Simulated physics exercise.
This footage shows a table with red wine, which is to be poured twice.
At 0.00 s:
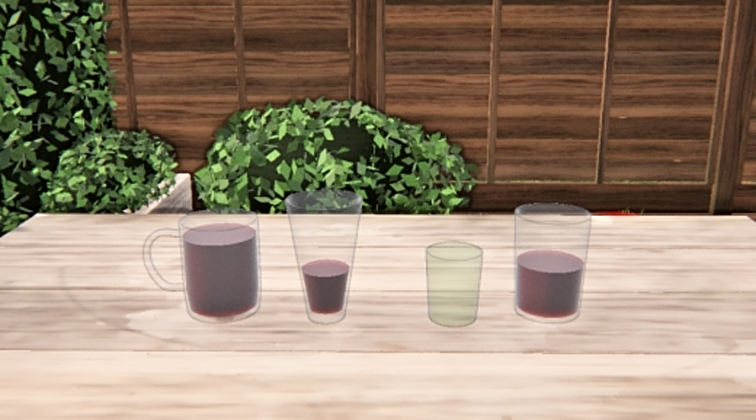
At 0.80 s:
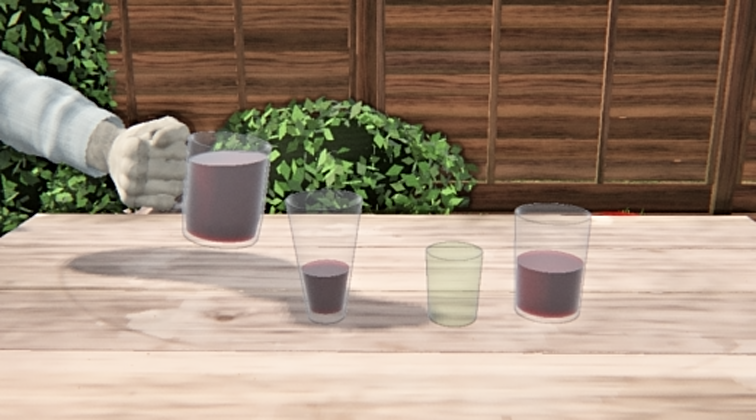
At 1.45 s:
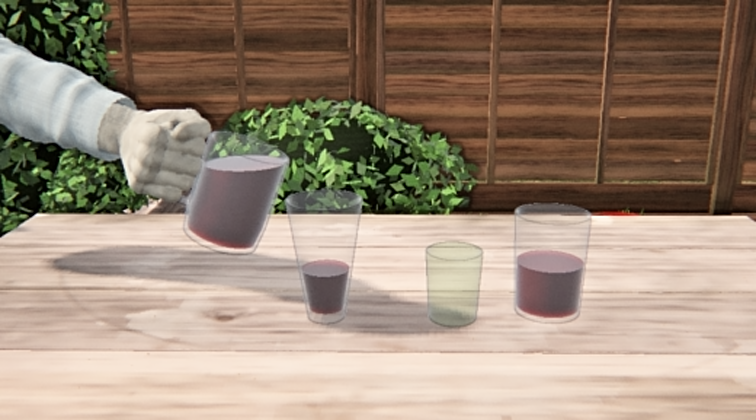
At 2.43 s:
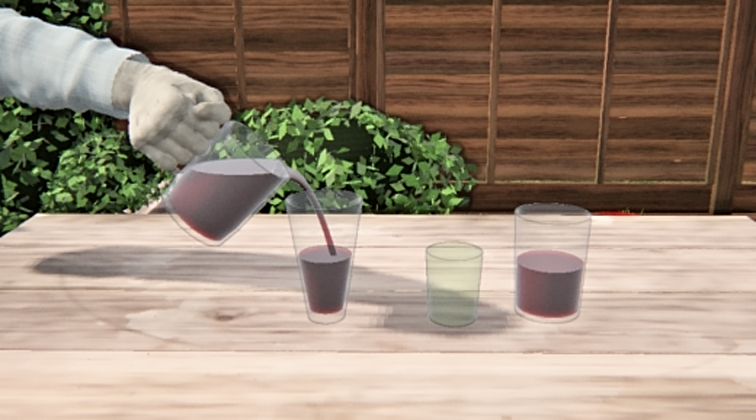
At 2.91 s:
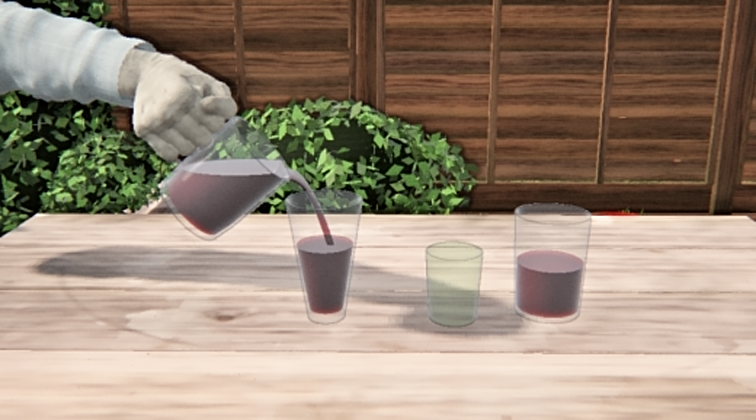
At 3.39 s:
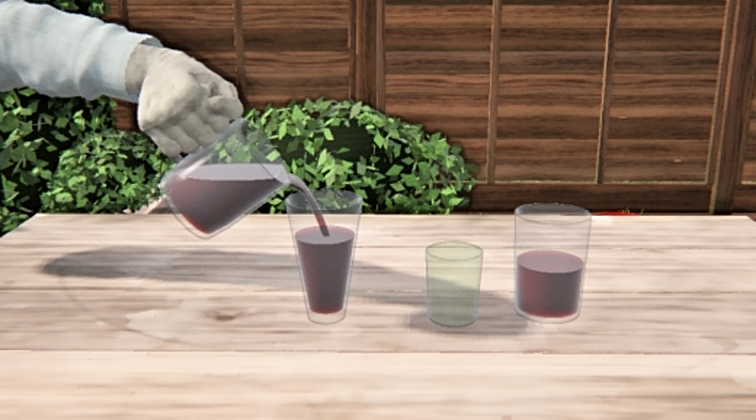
A gloved hand lifted the mug of red wine from the left of the wooden table, tilted it to the right, and poured a stream into the flared glass beside it, raising the wine level inside.
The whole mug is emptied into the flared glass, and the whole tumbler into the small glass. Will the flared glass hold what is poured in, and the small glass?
The flared glass does not hold it; the small glass does not hold it.
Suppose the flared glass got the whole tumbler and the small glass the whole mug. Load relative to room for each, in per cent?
In order: 80 in a hundred and 250 in a hundred.
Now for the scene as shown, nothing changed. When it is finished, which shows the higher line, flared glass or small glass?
It ends up higher in the one on the left.
Around 5.6 s, the flared glass is nearly full.
Around 8.7 s, the flared glass is full to the brim, some went over its rim.
Around 15.8 s, the flared glass is full to the brim, some went over its rim; the small glass is full to the brim, some went over its rim.
